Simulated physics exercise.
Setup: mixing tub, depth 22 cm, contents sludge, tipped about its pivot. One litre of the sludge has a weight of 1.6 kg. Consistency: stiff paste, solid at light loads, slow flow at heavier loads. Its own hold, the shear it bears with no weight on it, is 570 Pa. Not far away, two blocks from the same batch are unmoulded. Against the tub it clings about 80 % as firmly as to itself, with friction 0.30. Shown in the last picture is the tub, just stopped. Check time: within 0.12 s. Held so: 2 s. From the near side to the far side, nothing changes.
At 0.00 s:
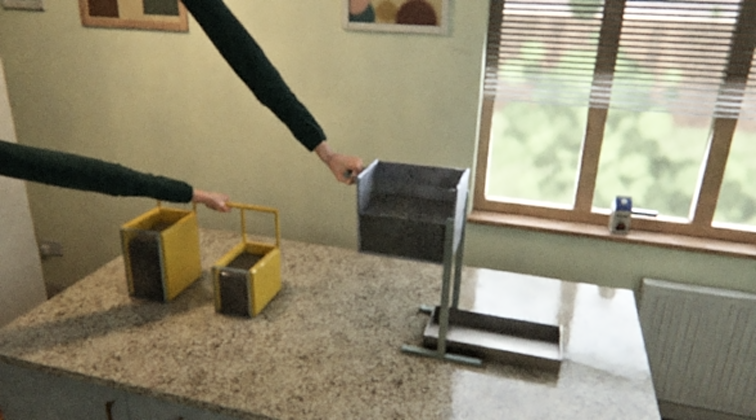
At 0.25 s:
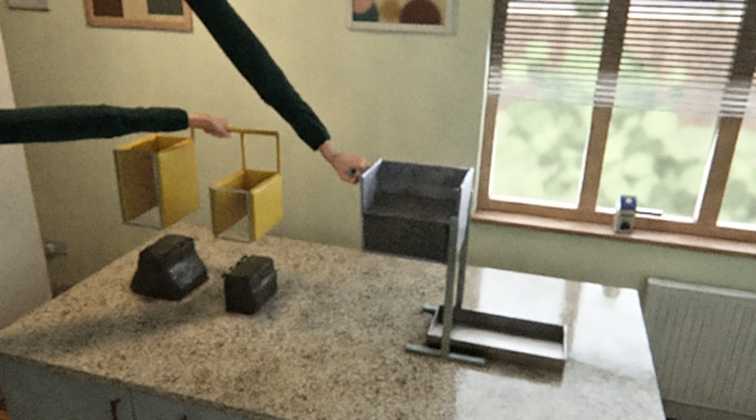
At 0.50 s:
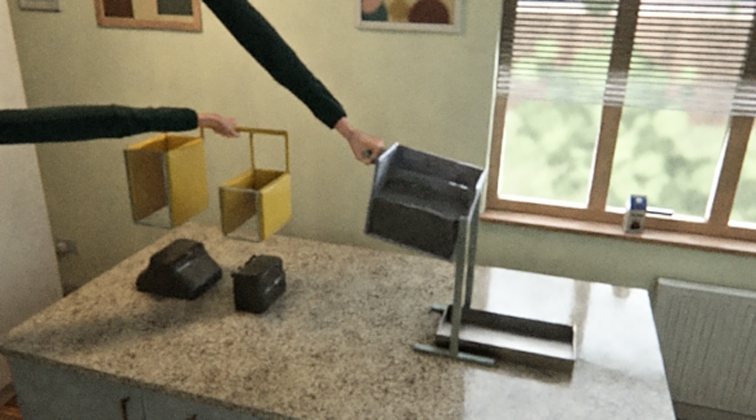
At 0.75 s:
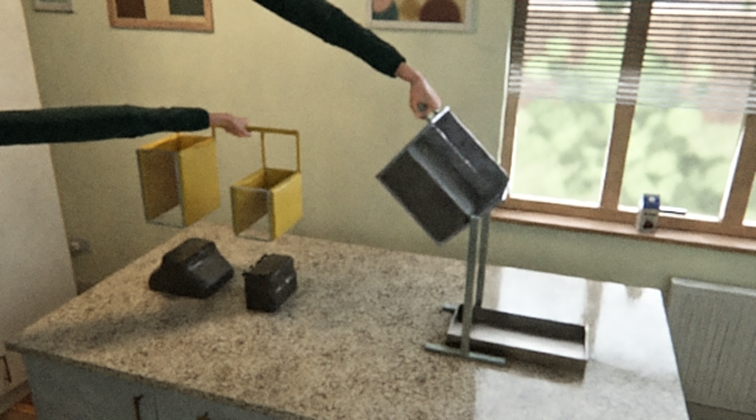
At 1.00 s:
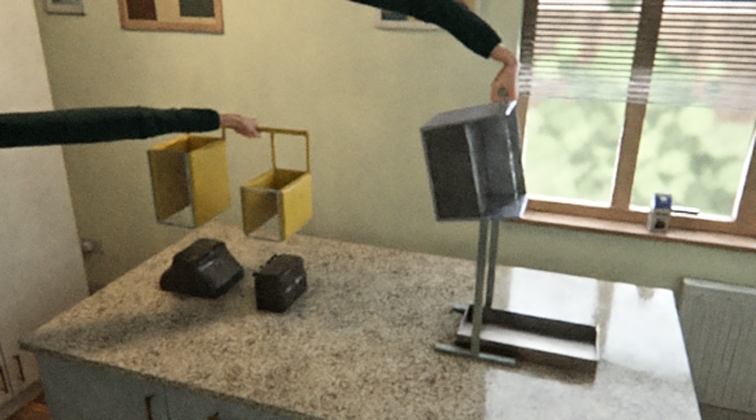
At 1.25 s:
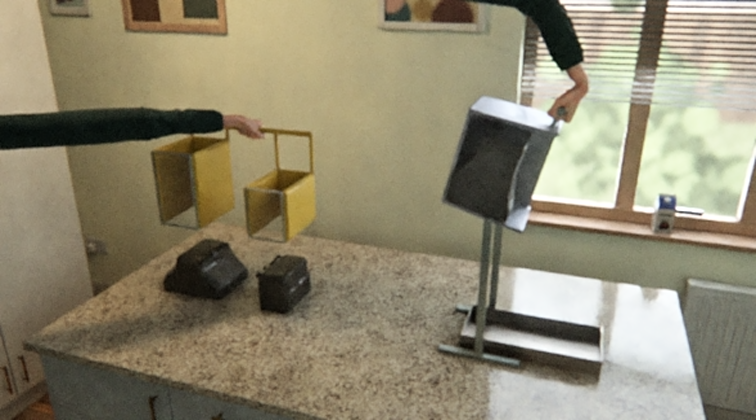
Two joined yellow moulds rise in a hand's grip, uncovering two dark blocks on the speckled counter, the left one sagging noticeably and the right one only slightly. Another hand then swings the grey tub's near side up and over to the far side, while the tray below stays empty.
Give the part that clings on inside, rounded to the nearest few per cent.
The part that clings on inside is close to 37 %.
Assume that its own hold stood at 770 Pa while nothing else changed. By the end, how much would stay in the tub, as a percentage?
That works out near 45 %.
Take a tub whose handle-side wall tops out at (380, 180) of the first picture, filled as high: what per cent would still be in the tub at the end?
I'd say around 50 percent would remain in the tub at the end.
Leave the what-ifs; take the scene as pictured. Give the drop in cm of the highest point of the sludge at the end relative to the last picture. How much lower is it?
About 16 cm.
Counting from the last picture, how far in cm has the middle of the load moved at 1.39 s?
Shift: Roughly 9 cm.
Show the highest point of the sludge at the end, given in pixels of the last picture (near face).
Highest point: Approx. (490, 194).
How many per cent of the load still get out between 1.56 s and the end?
Load share from then on: Near 5 %.
By 1.39 s, the tub is at 103 degrees and holds 79 %.
By 1.56 s, the tub is at 103 degrees and holds 42 %.
By 1.73 s, the tub is at 103 degrees and holds 38 %.
By 1.90 s, the tub is at 103 degrees and holds 37 %.
By 3.25 s, at the end, the tub is at 103 degrees and holds 37 %.
